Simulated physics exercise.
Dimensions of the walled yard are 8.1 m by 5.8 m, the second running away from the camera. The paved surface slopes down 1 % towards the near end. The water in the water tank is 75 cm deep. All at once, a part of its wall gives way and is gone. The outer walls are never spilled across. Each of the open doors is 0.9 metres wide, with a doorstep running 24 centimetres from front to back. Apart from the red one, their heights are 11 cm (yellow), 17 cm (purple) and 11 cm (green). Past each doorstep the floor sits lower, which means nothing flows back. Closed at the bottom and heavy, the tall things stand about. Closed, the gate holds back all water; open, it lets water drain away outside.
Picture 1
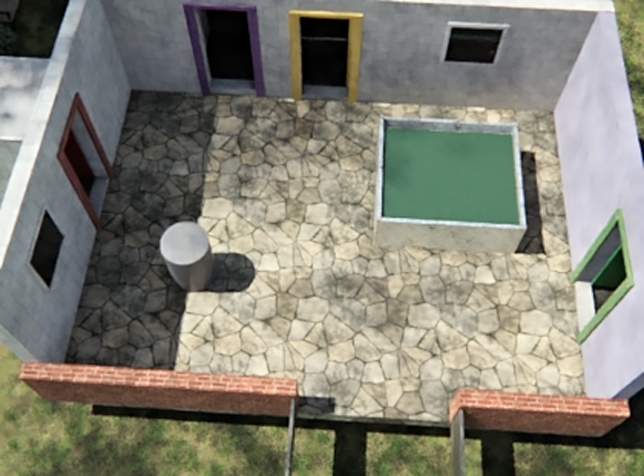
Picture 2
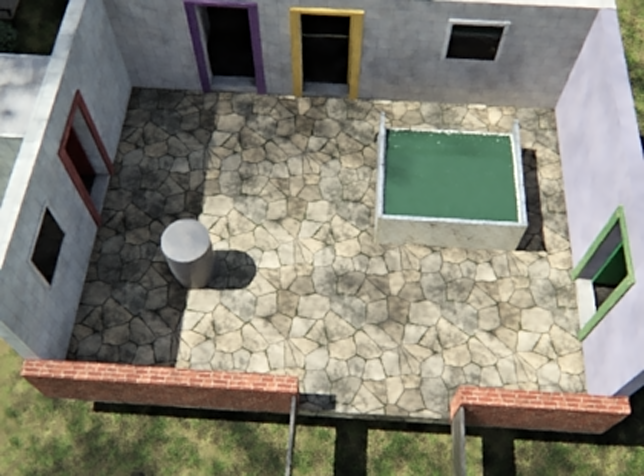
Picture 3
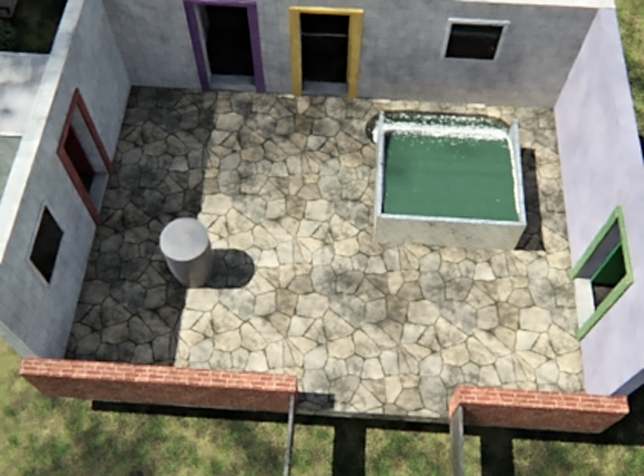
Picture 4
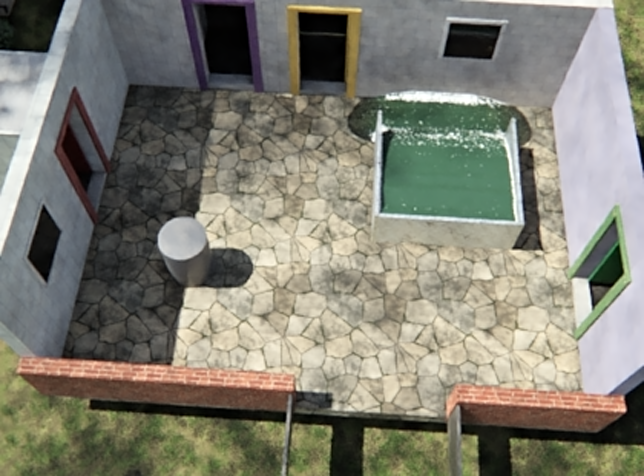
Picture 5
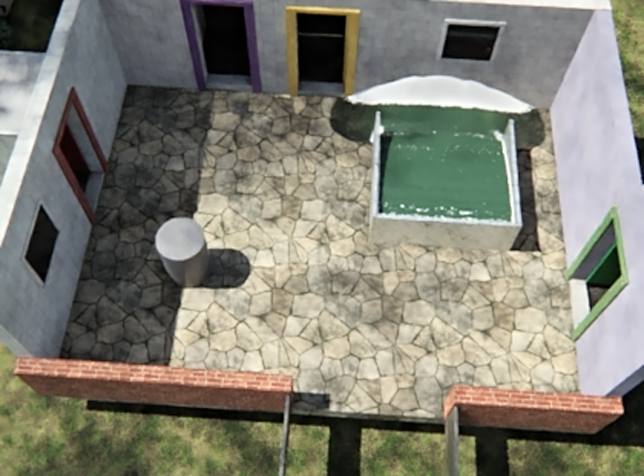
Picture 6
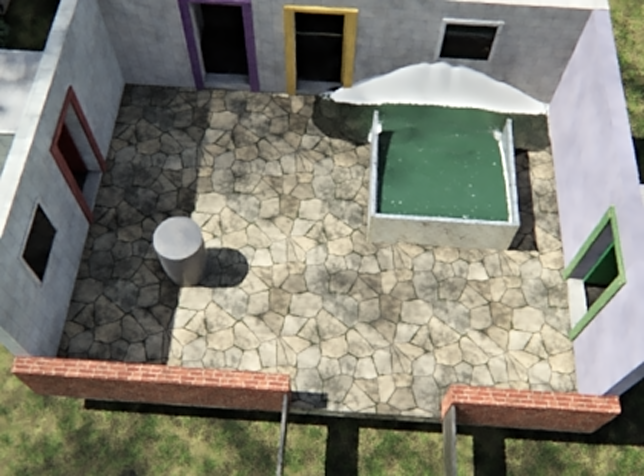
Green water in a pale rectangular tank, in the far right part of a stone-paved walled yard seen from high above, lies still, then breaks out over the tank's far side. Purple and yellow doorways stand in the back wall, a red one at left, a green-framed opening at right, and a grey cylinder left of centre. The water spreads behind the tank and rises white against the back wall, while the view shifts very slightly.
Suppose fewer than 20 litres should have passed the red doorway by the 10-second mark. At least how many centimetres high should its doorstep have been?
I would say at least 11 cm.
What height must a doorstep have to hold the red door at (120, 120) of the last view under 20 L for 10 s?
Minimum: About 18 cm.
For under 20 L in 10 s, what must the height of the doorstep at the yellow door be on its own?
Roughly 11.5 cm at the yellow door.
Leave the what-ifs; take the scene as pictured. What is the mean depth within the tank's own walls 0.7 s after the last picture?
Around 36 cm on average.
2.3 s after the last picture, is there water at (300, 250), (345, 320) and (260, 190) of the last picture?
Listed order - unwetted, unwetted, soaked through.
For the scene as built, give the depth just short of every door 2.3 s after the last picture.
Depth (cm): Yellow 13 / purple 7 / green 5 / red 16.
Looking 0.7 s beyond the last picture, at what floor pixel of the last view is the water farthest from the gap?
Lab note: Front tip approx. (228, 91).
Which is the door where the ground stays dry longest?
Last: Red.
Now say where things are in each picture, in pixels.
The first picture shows still water, 75 cm deep, in the water tank at (449, 173); the red door at (88, 168) is dry.
In the second picture, the gap is on the far side, the front 0.3 m out at a hidden place; the back of the water tank holds 75 cm.
In the third picture, the gap is on the far side, the front 0.7 m out at (400, 113); the back of the water tank holds 75 cm.
In the fourth picture, the gap is on the far side, the front 1.0 m out at (509, 106); the back of the water tank holds 73 cm.
In the fifth picture, the gap is on the far side, the front 1.2 m out at (532, 109); the back of the water tank holds 64 cm.
In the sixth picture, the gap is on the far side, the front 1.5 m out at (319, 96); the back of the water tank holds 64 cm; 4.3 m in a straight line remain to the red door at (81, 161).
Then, 0.7 s after the last picture water covers 15 % of the floor, deepest (64 cm) near (539, 109); it has not reached the red door.
Then, 2.3 s after the last picture water covers 55 % of the floor, deepest (30 cm) near (530, 109); 16 cm at the red door, 2 litres in over its 7 cm doorstep.
Then, 9.3 s after the last picture water covers 95 % of the floor, deepest (15 cm) near (53, 375); 7 cm at the red door, 48 litres in over its 7 cm doorstep.
At the red door as built, the water peaked near 16 cm, 2.5 s after the last picture.
Run again over the same 10 s with other heights there, 24 litres in over 10 cm, 8 litres over 13.5 cm. The limit of 20 litres is kept from about 11 cm up.
